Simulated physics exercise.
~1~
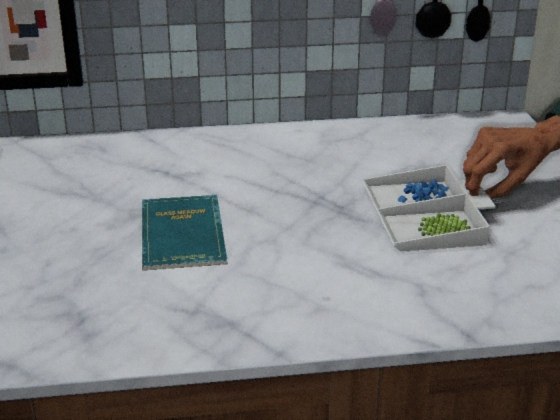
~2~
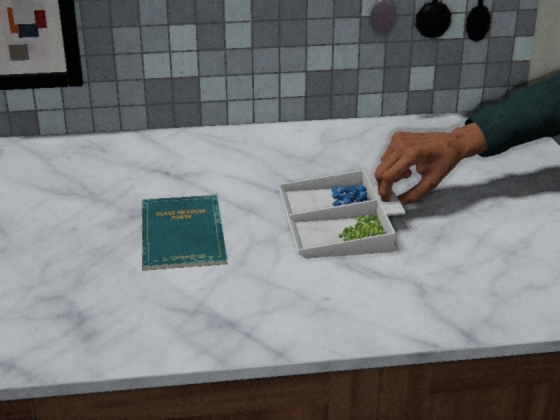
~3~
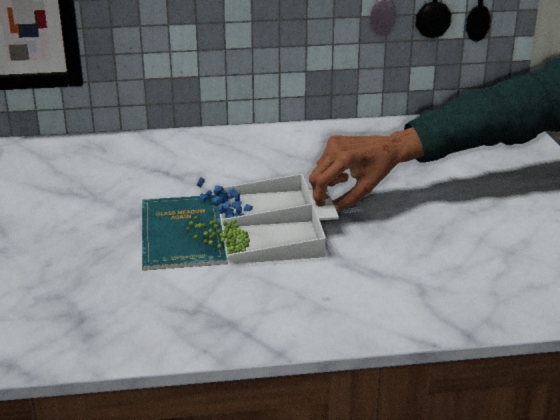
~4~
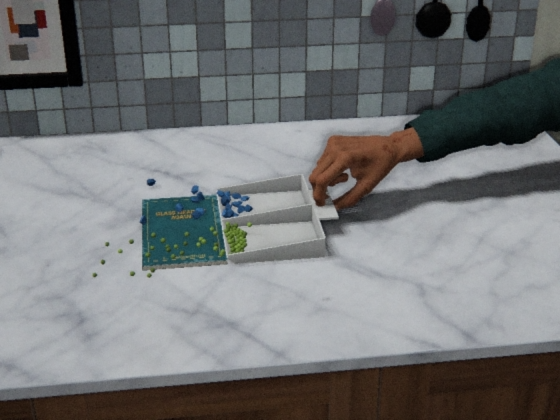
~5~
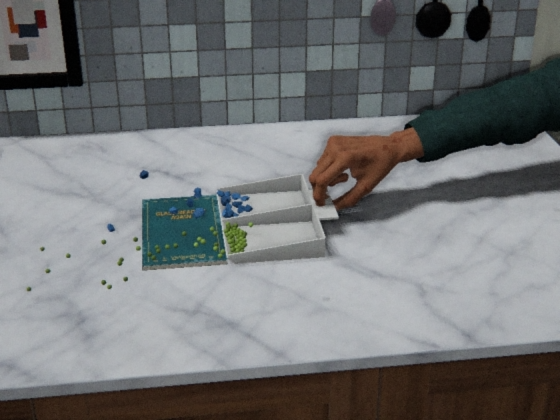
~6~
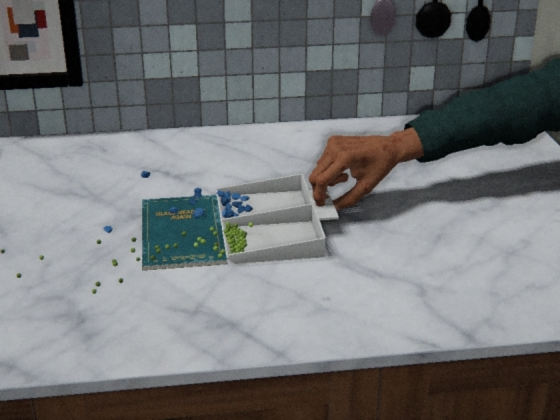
A hand slides a tray left into a thin book, spilling blue and green pieces.
